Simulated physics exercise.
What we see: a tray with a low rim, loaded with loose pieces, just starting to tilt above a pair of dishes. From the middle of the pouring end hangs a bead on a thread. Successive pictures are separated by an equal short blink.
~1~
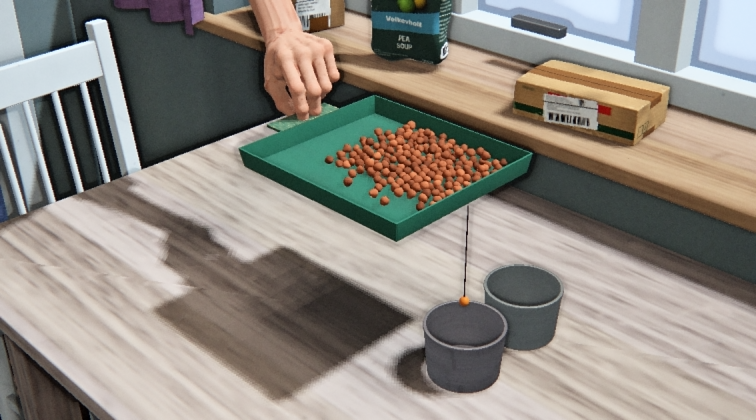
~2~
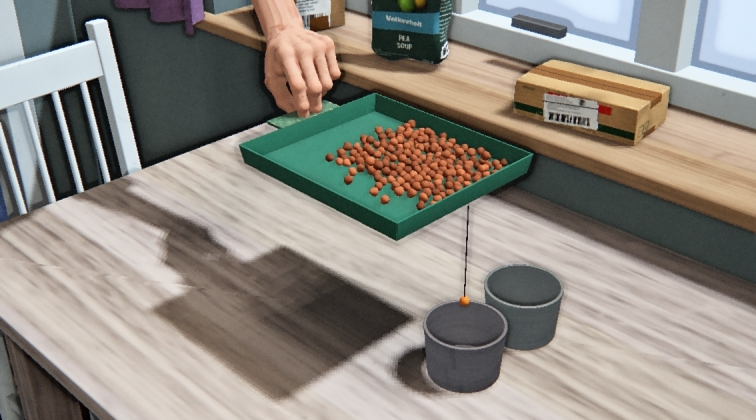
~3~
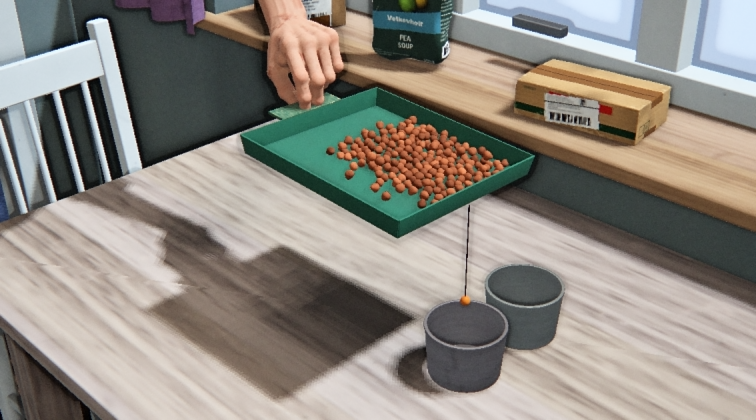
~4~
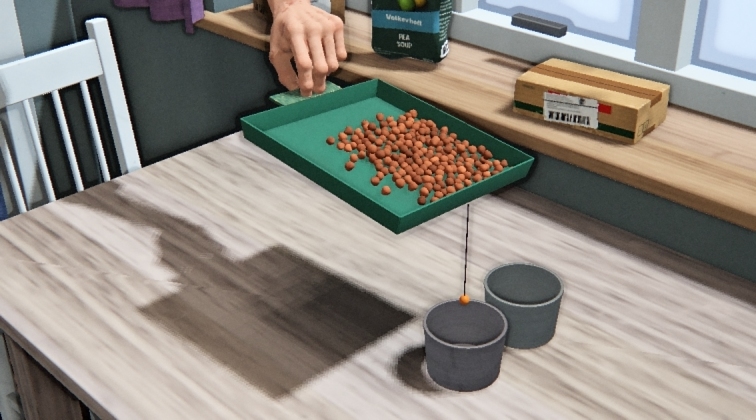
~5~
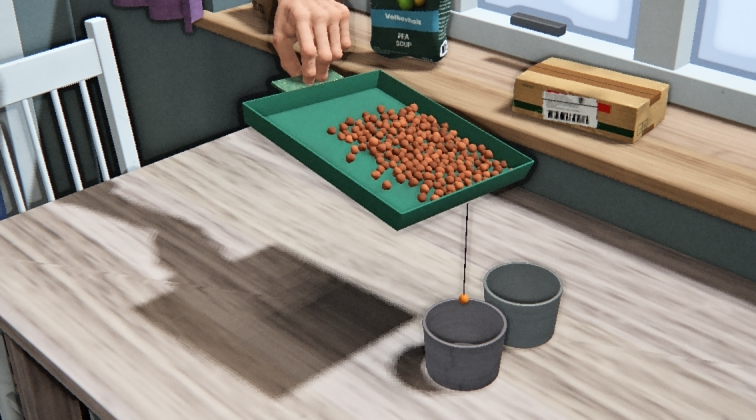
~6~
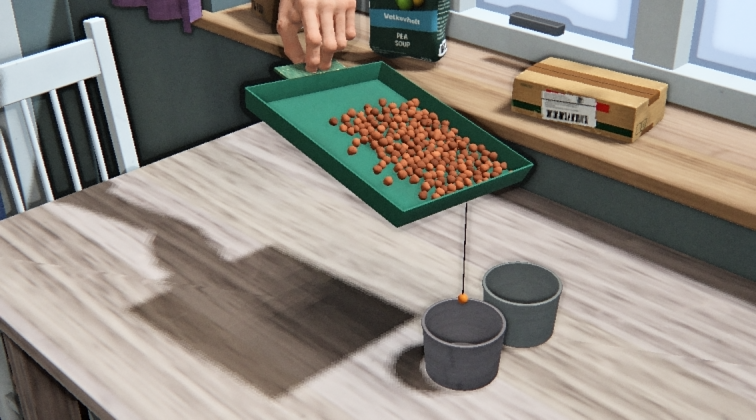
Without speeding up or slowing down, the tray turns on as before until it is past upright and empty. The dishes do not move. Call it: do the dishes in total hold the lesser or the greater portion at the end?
In total they hold the greater portion.
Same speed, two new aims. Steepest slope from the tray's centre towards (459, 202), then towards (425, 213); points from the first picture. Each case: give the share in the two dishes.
About 20 %, then 10 %.
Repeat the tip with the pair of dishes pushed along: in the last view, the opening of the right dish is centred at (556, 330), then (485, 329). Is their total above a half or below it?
Well, a minority share the first time and a minority share the next.
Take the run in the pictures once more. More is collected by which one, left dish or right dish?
That's going to be the right-positioned one.
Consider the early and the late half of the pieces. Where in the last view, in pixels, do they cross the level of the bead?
Earlier portion about (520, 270); later portion about (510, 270).
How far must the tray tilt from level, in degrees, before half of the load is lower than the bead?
110°, roughly.
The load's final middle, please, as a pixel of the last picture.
About (521, 323).
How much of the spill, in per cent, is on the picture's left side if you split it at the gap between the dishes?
I'd put it at around 10 per cent.
Shortly afterwards, tray tipped steeply; all but a few on the tray; only a few in the right dish; only a few in the air.
Next, tray tipped past a quarter turn; all but a few on the tray; only a few in the right dish; only a few outside both; only a few in the air.
Some moments later, tray tipped past a quarter turn; only a few in the left dish; near two thirds in the right dish; near a quarter outside both.
In the end, tray tipped past a quarter turn; only a few in the left dish; near two thirds in the right dish; near a quarter outside both.
